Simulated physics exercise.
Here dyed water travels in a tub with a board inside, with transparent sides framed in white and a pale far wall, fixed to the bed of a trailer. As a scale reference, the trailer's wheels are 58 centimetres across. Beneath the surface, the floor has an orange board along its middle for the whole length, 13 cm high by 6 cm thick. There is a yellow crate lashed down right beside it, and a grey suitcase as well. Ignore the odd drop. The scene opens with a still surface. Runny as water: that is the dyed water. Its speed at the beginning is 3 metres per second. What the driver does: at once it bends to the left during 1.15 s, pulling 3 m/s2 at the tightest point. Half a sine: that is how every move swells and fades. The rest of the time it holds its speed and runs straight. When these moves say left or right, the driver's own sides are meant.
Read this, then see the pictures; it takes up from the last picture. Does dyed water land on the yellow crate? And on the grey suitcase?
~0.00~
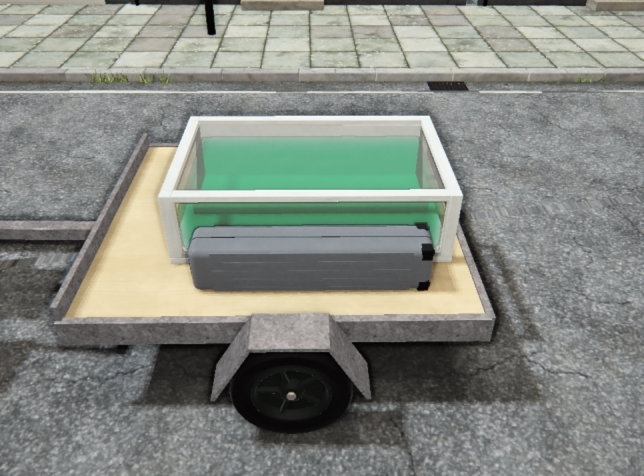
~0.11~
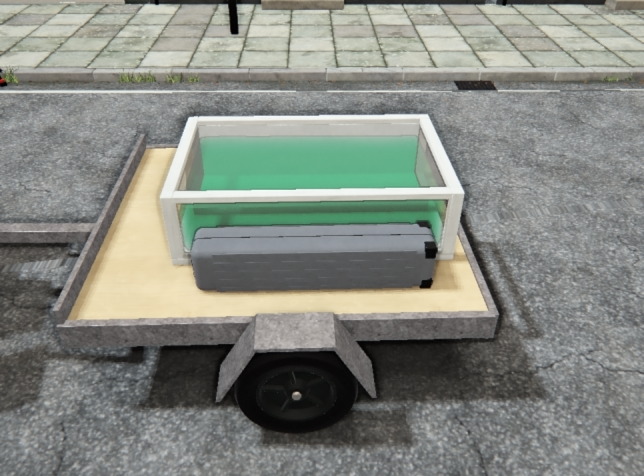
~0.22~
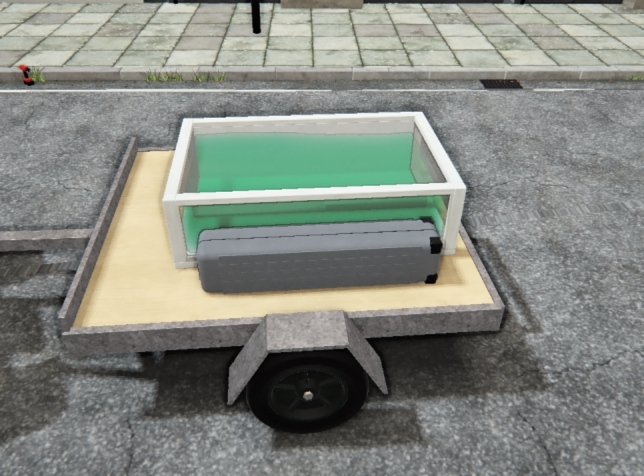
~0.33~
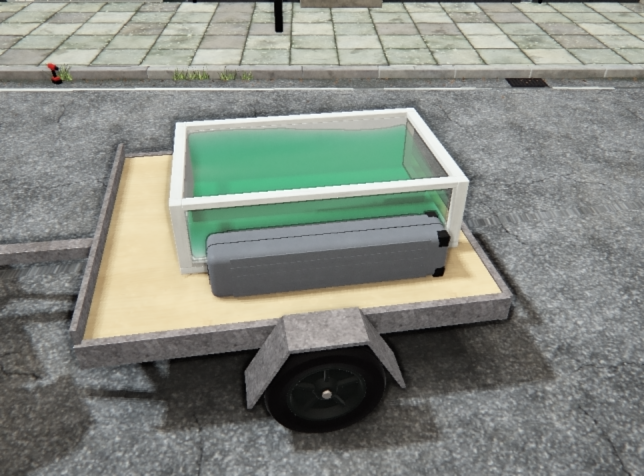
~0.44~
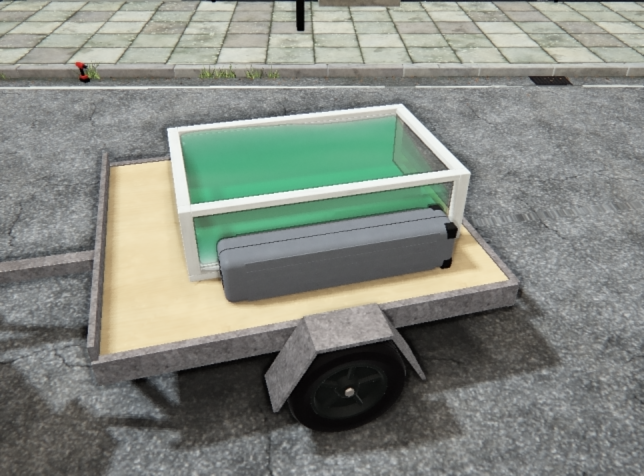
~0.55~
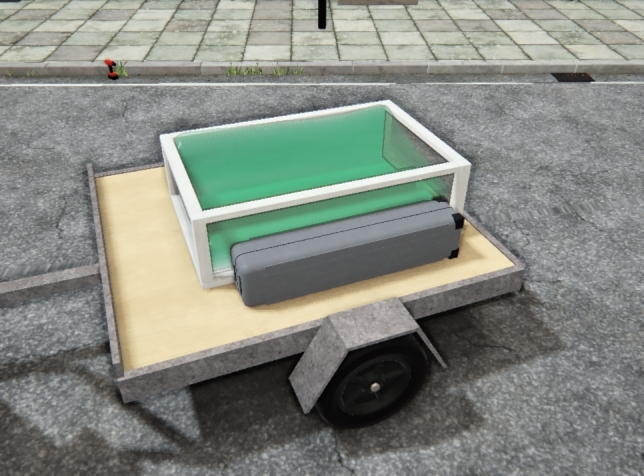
Yellow crate - struck. Grey suitcase - missed.
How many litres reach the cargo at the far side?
9 L.
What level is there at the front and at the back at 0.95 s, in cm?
Front reads 26 centimetres, back reads 30 centimetres.
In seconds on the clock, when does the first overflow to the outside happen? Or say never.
0.9 s.
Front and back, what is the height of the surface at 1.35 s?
About 28 cm in front, about 24 cm behind.
Then, 0.95 s in, front 27 cm, middle 24 cm, back 29 cm above the floor; the loss stands at 1 per cent, over the far side.
Then, 1.35 s in, front 28 cm, middle 29 cm, back 24 cm above the floor; the loss stands at 5 per cent, over the far side.
Then, 1.85 s in, front 29 cm, middle 24 cm, back 23 cm above the floor; the loss stands at 5 per cent, over the far side.
Then, 4.14 s in, the loss stands at 5 per cent, over the far side; the yellow crate has caught 9 litres and the grey suitcase nothing.
